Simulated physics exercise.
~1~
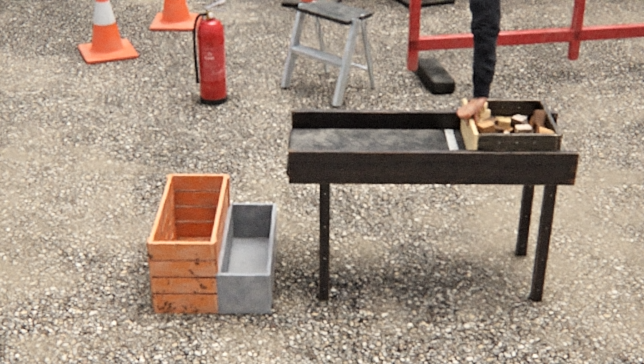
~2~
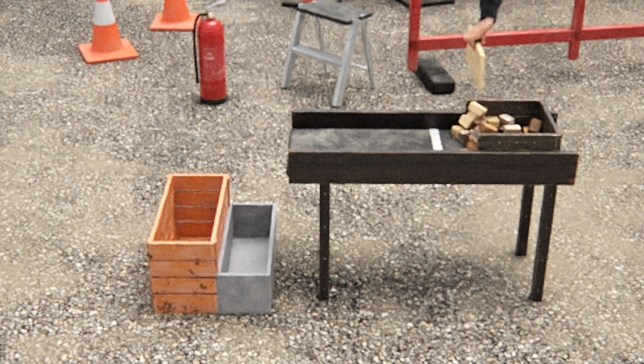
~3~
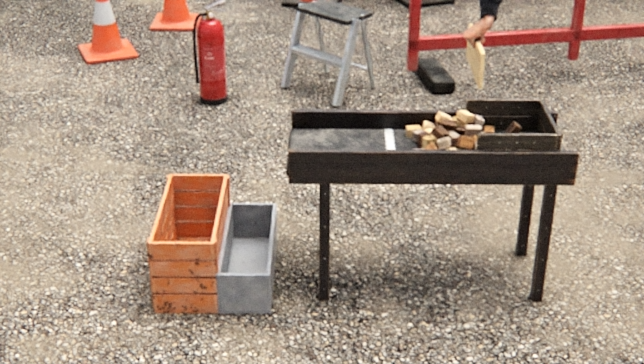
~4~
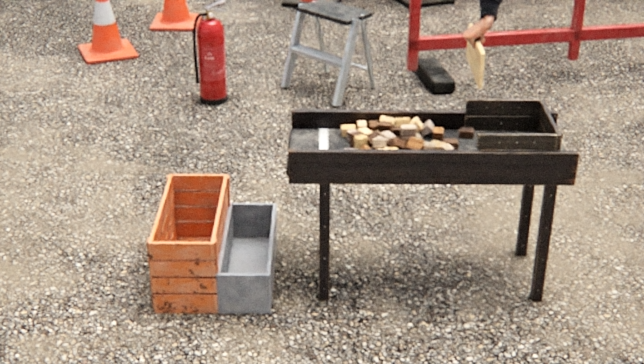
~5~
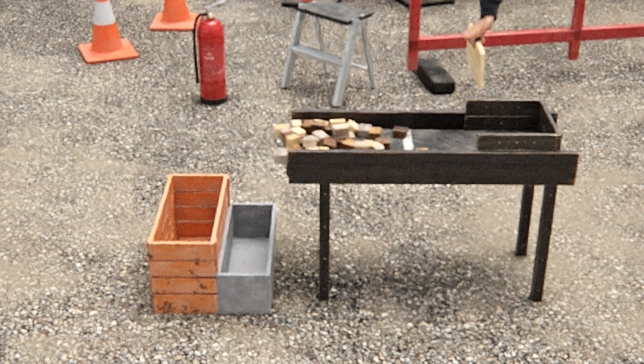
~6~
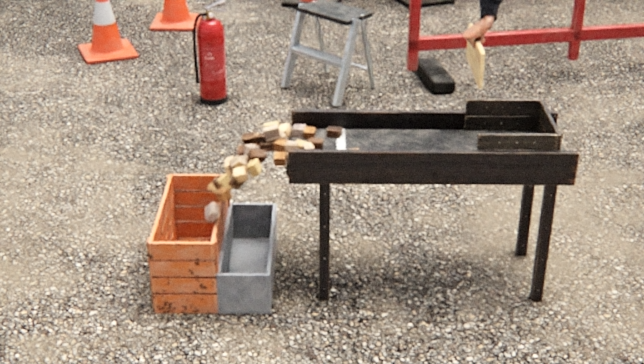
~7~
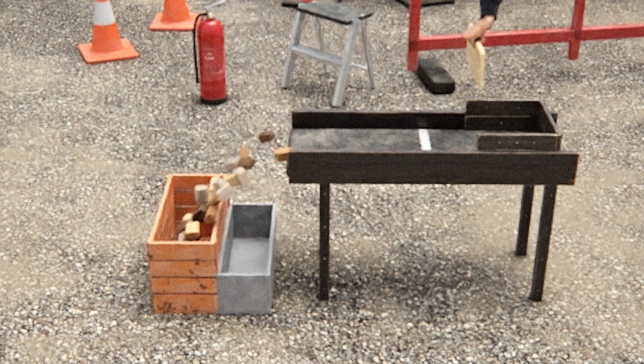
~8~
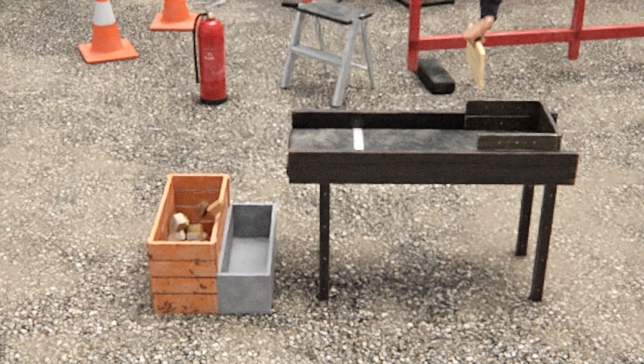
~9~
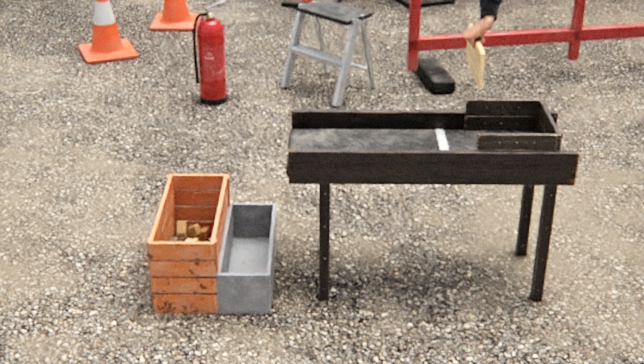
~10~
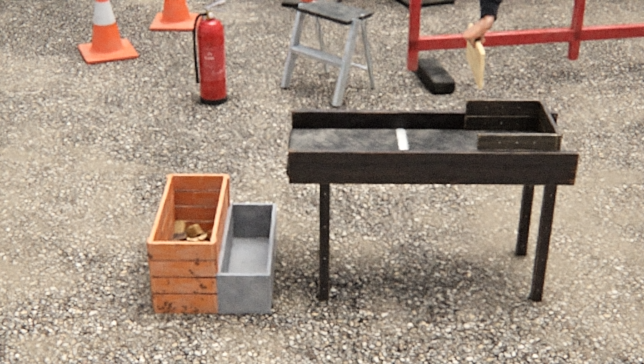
Hand lifting a gate from a black pen as wooden blocks ride a belt left and tumble into an orange box.
